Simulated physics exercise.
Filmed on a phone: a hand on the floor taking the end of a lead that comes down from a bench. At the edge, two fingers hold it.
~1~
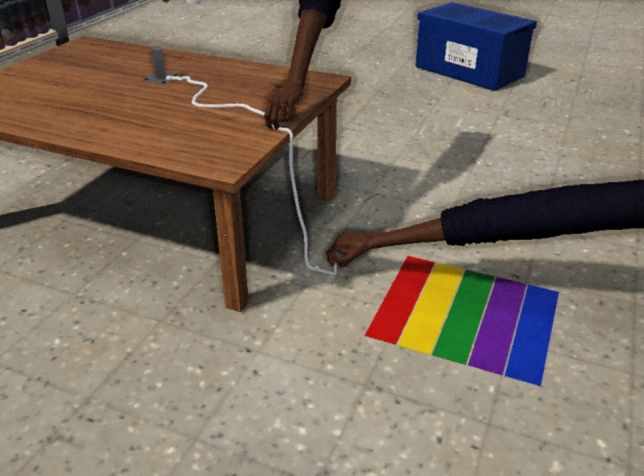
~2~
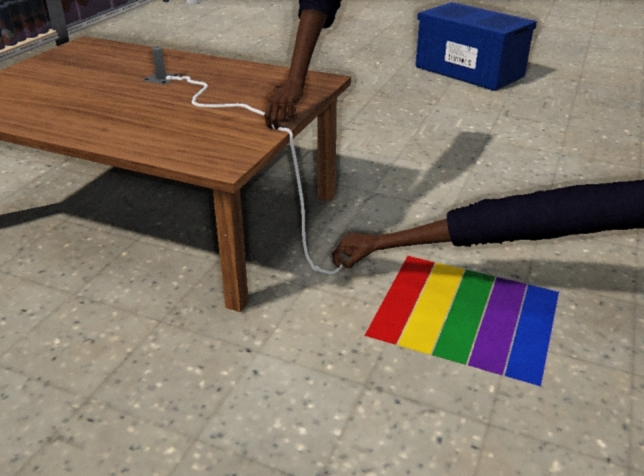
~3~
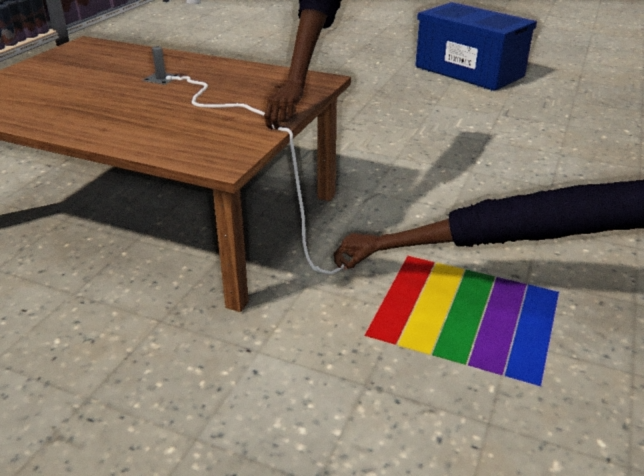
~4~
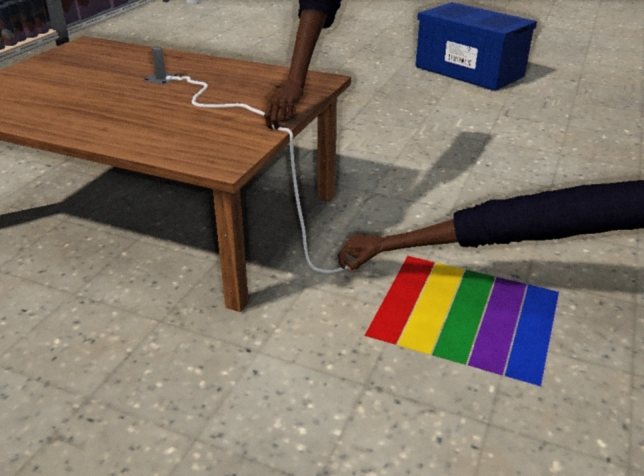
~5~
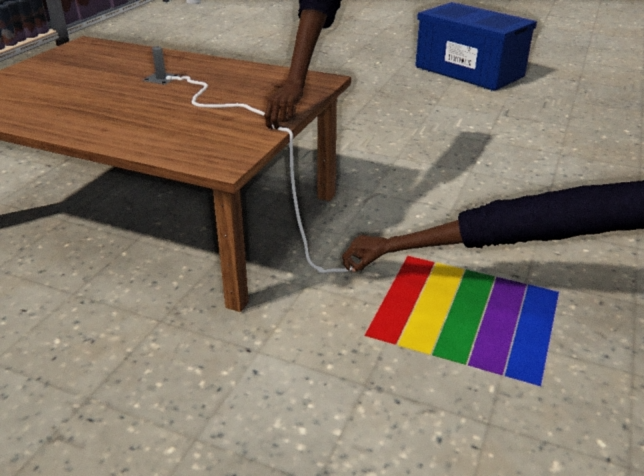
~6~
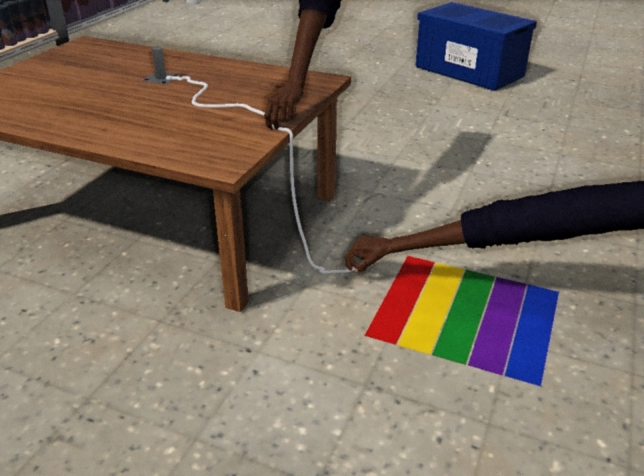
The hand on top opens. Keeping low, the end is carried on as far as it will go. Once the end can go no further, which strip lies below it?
The purple strip lies below it.
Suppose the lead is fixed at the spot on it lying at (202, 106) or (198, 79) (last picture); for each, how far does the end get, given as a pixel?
In order of the tries, close to (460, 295) and close to (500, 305).
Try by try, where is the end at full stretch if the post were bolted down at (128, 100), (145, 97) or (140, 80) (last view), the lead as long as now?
About (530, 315), (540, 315) and (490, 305).
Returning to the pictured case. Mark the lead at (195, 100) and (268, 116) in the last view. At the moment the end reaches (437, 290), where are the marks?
You'll find the first mark at (231, 102) and the second mark at (298, 137).
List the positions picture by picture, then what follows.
The first frame shows end (336, 264); red (388, 324); yellow (421, 333); green (455, 342); purple (491, 352); blue (527, 362).
The second frame shows end (341, 266); lead through (188, 80) (193, 102) (250, 109) (283, 130) (301, 196) (307, 253).
The third frame shows end (343, 266).
The fourth frame shows end (347, 267); lead through (188, 80) (193, 102) (250, 109) (283, 130) (297, 196) (307, 254).
The fifth frame shows end (352, 268).
The sixth frame shows end (354, 269); lead through (188, 80) (193, 102) (250, 109) (283, 130) (293, 195) (308, 254).
Early on, end near (437, 290); over yellow.
Midway, end near (483, 301); over green.
At the end of the slack, end near (510, 308); over purple. The end stops over the purple strip.
